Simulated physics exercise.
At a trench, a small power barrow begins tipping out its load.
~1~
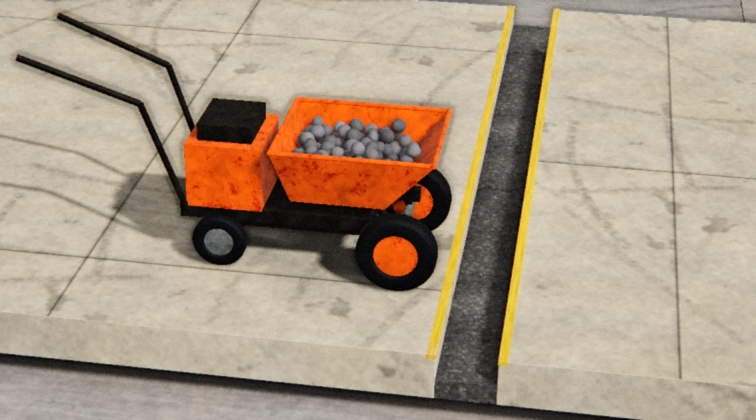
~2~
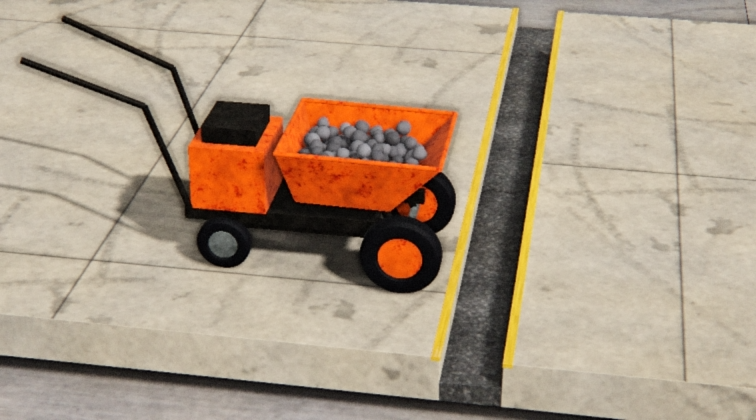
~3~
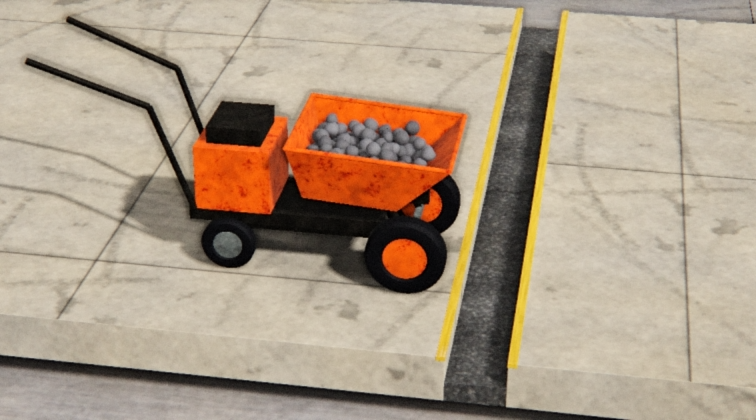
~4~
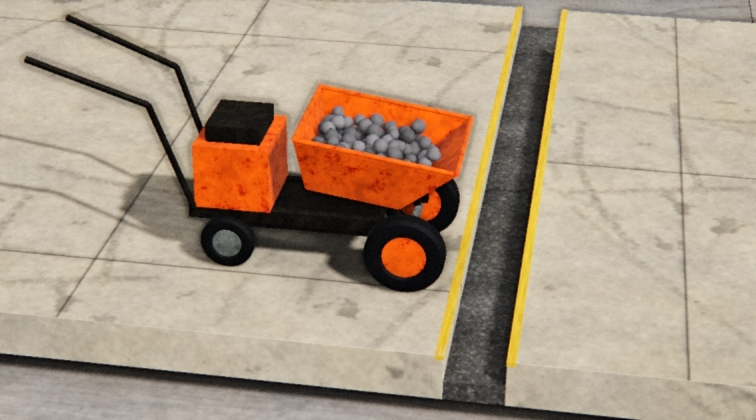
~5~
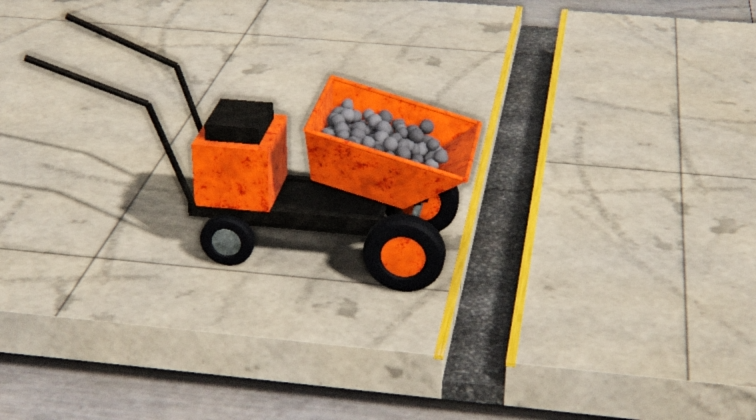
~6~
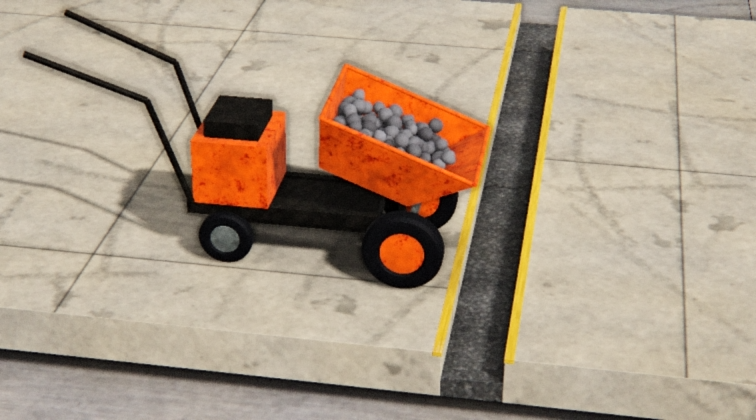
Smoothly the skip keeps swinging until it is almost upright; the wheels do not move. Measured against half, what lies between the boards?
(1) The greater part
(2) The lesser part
(2) The lesser part.
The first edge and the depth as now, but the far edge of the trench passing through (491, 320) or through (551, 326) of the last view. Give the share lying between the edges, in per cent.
0 % and 70 %, give or take.
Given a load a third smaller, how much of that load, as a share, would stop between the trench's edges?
It would be around 10 per cent of the load.
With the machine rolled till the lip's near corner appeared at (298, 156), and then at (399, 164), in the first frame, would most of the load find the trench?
At the earlier place the lesser portion ends between the edges, at the later place the greater portion.
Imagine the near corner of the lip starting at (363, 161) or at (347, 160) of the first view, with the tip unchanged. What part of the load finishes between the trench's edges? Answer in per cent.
Roughly 80 percent the first time, roughly 70 percent the second.
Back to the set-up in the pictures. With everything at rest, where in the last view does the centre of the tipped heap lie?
Near (567, 267).
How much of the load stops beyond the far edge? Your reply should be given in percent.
Roughly 80 per cent of the load.
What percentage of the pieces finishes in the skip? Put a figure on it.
It comes to about 15 percent.
Just after the last frame, skip tipped steeply; every one in the skip.
A moment on, skip tipped right over; roughly half in the skip; just a few in or heaped over the trench; roughly a third beyond it; just a few falling.
Further on, skip tipped right over; roughly a quarter in the skip; the larger part beyond it.
When it is over, skip tipped right over; roughly a quarter in the skip; just a few in or heaped over the trench; the larger part beyond it.
